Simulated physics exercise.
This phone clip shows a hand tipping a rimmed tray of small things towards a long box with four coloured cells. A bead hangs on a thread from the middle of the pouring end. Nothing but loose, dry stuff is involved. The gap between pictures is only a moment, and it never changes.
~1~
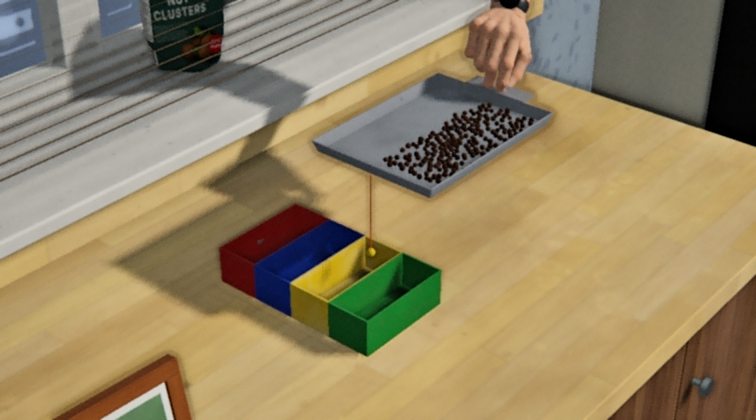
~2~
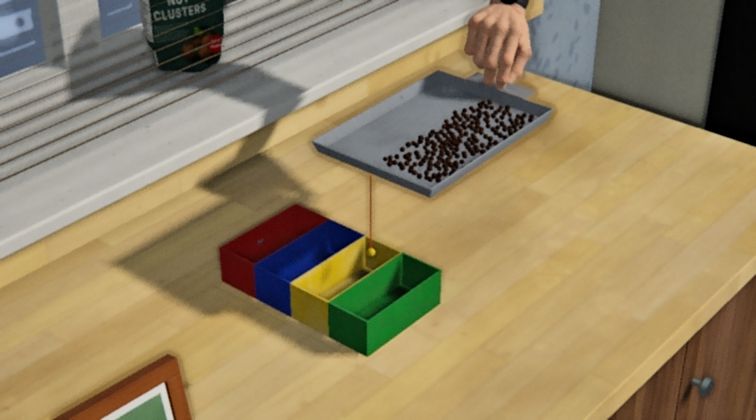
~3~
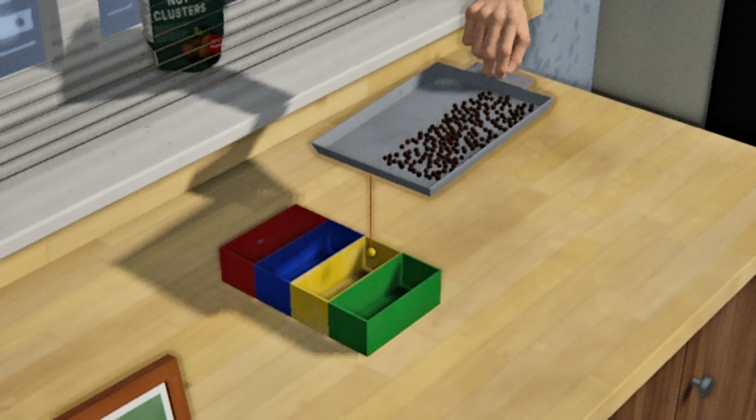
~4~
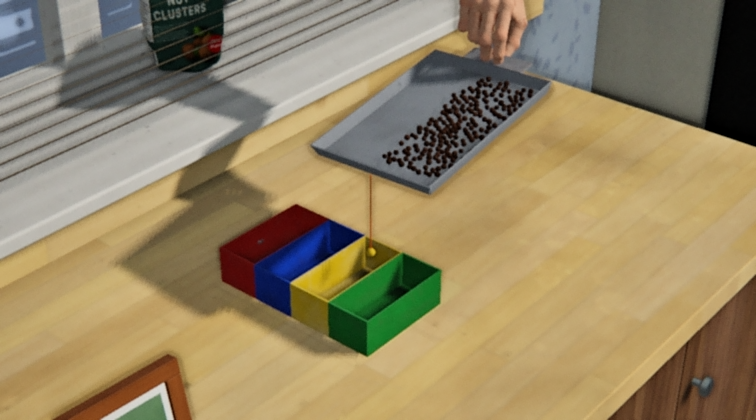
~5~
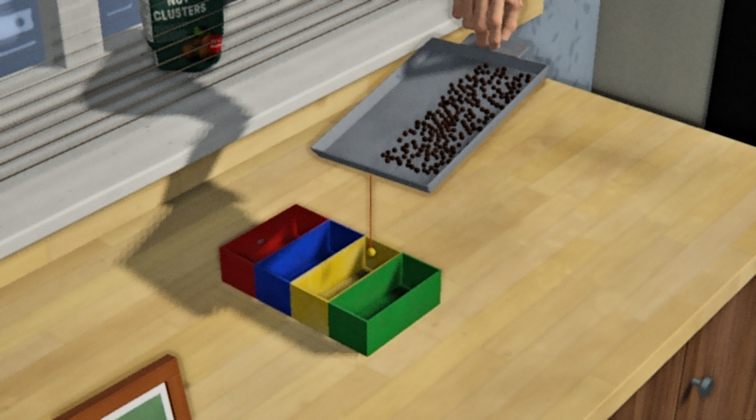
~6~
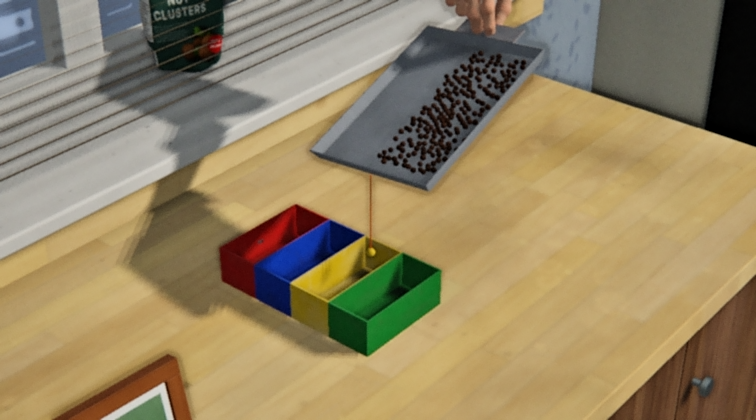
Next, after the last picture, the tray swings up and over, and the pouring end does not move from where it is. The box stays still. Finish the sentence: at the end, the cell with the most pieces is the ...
... Blue one.
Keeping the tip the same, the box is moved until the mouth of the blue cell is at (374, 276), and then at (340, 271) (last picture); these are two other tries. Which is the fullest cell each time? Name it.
Try 1 - the red cell; try 2 - that red cell.
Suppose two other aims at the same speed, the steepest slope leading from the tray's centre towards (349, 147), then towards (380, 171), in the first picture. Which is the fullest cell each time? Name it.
Case 1 goes to the blue one, case 2 to the cell in green.
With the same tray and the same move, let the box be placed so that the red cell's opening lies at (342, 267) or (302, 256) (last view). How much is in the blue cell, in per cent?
First some 0, then 20 per cent.
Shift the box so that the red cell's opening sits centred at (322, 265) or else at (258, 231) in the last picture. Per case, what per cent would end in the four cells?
50 and 100 in a hundred, in turn.
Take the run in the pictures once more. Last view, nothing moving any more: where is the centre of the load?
I'd put the middle somewhere around (306, 286).
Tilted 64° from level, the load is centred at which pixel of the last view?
The load is centred around (342, 168).
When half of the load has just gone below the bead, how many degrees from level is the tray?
About 90 degrees.
Just after the last frame, tray tipped steeply; roughly two thirds on the tray; just a few in the red cell; roughly a quarter falling or outside the box.
A moment on, tray tipped past a quarter turn; about a tenth on the tray; roughly half in the blue cell; roughly a quarter in the yellow cell; about a tenth in the red cell; just a few in the green cell; roughly a quarter falling or outside the box.
Further on, tray tipped past a quarter turn; roughly two thirds in the blue cell; roughly a quarter in the yellow cell; about a tenth in the red cell; just a few in the green cell; just a few falling or outside the box.
When it is over, tray tipped past a quarter turn; roughly two thirds in the blue cell; roughly a quarter in the yellow cell; about a tenth in the red cell; just a few in the green cell; just a few outside the box.
